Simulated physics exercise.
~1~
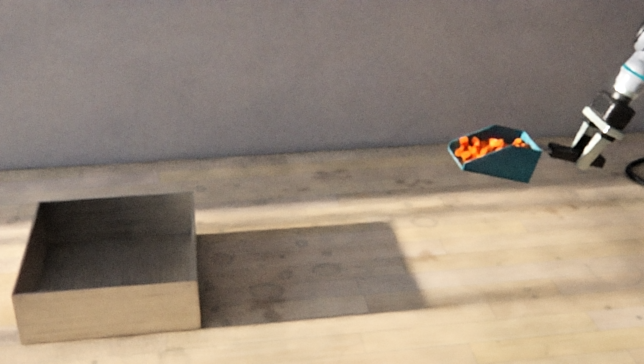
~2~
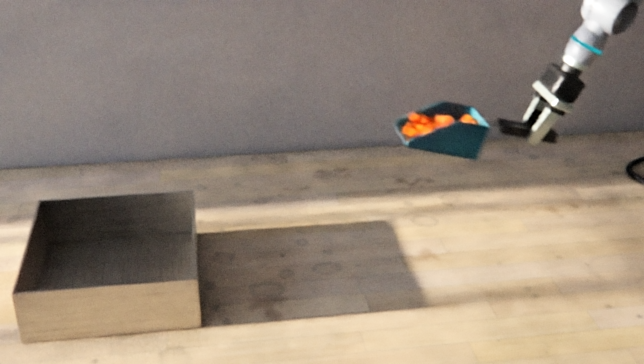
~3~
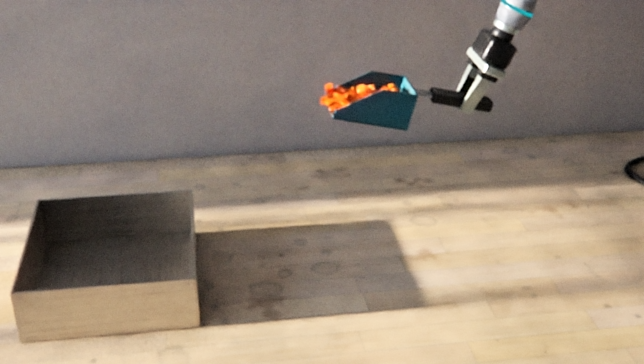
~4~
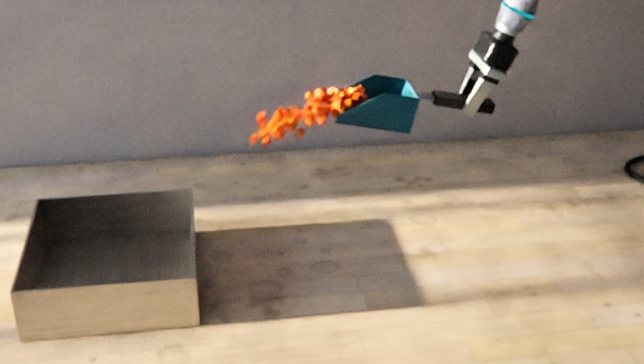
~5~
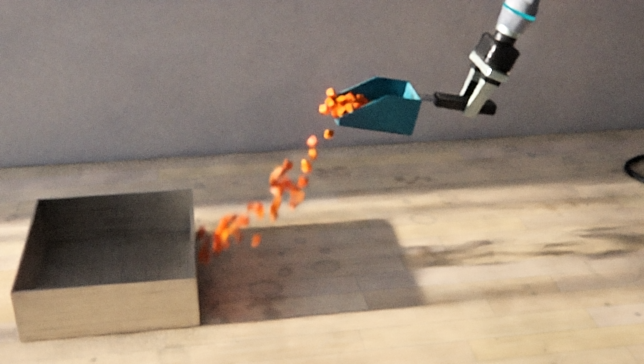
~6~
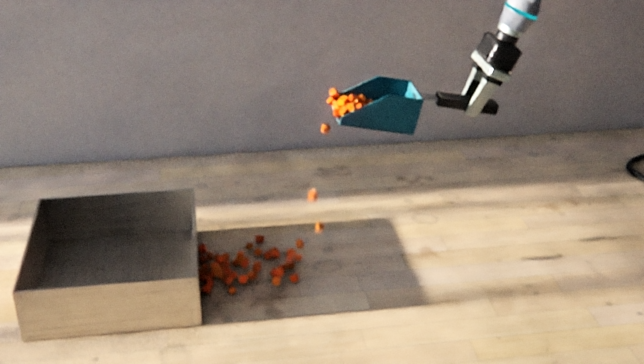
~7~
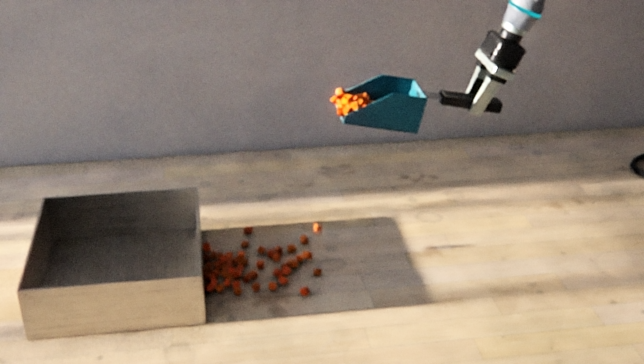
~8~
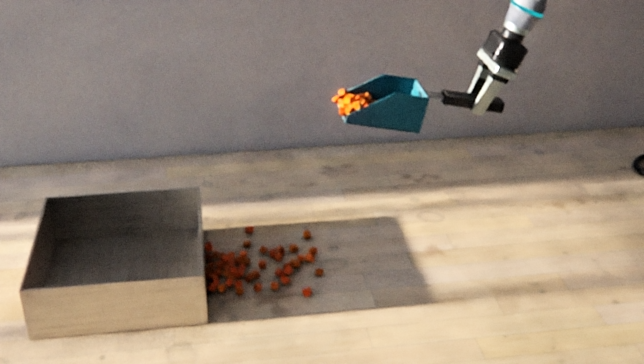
A teal scoop heaped with small orange vegetable dice, held by a robot arm, moves left and slightly upward above a wooden table toward an open, empty box. The scoop then halts short of the box, and many of the dice slide out over its open front. They stream through the air to the left, then drop and land on the table just right of the box, in its shadow. A few stragglers fall after them and the pieces spread out a little. At the end, the scoop hangs still with plenty of dice left inside, while the box remains empty.
